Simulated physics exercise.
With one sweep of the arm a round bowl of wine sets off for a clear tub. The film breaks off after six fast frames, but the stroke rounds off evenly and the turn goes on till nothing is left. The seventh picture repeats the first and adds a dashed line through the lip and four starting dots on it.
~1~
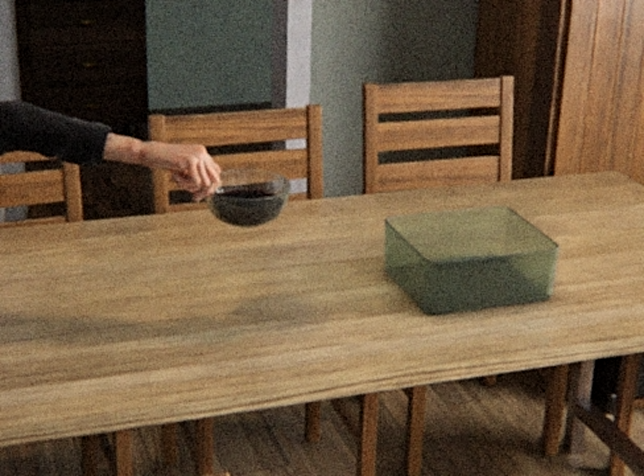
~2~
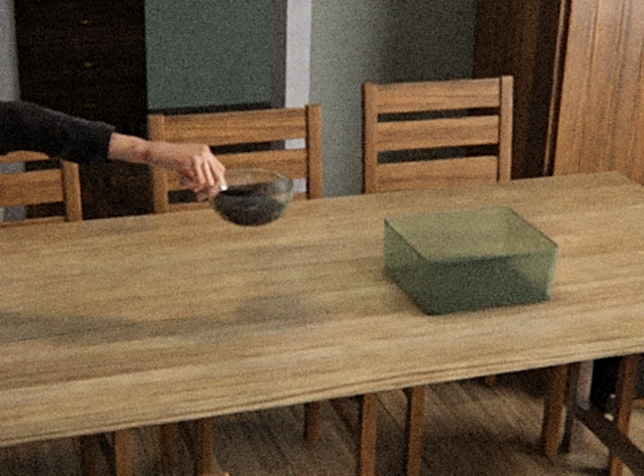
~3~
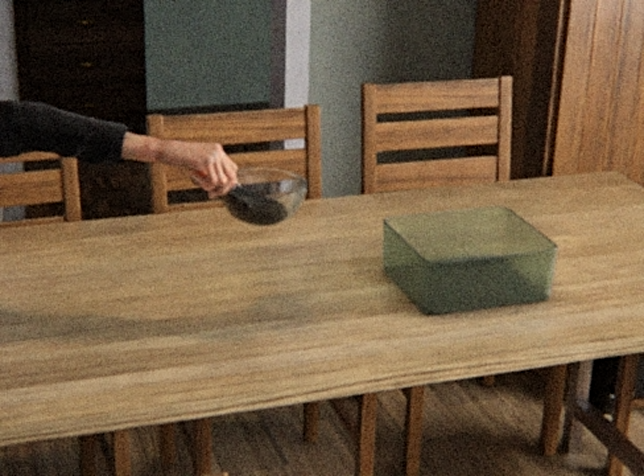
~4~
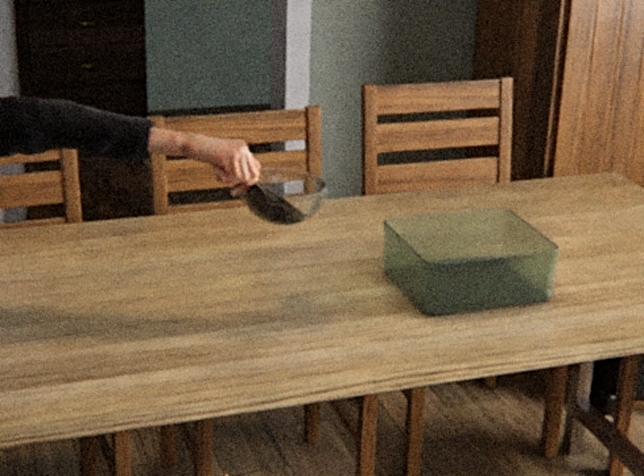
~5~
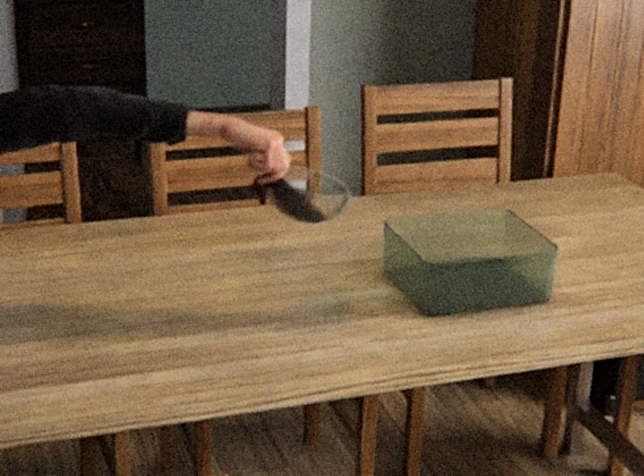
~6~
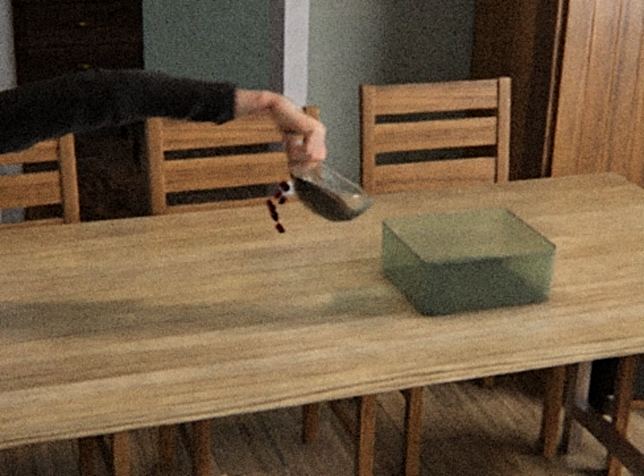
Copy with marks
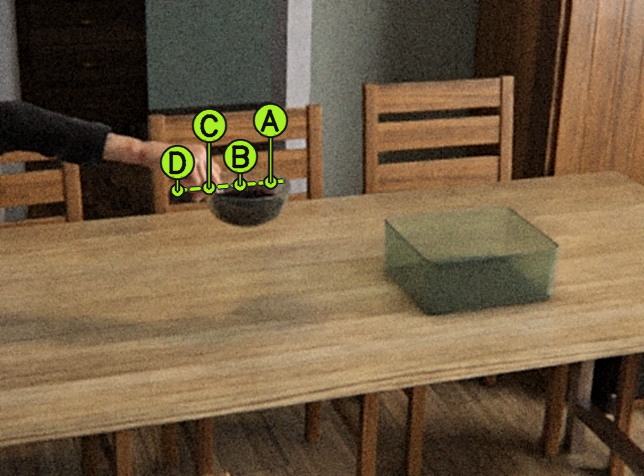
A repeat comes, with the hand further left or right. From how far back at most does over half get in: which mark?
B will do.
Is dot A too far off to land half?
No, that is safe.
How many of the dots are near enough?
Two of the four.
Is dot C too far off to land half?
Yes.
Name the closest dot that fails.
It is C.
In lime, A at (270, 182); B at (240, 184); C at (209, 187); D at (177, 190).
Choosing A, about 88 % lands in the tub, 10 % falls short.
Choosing B, about 64 % lands in the tub, 27 % falls short and 9 % goes beside or beyond.
Choosing C, about 28 % lands in the tub, 63 % falls short and 10 % goes beside or beyond.
Choosing D, about 6 % lands in the tub, 89 % falls short and 4 % goes beside or beyond.
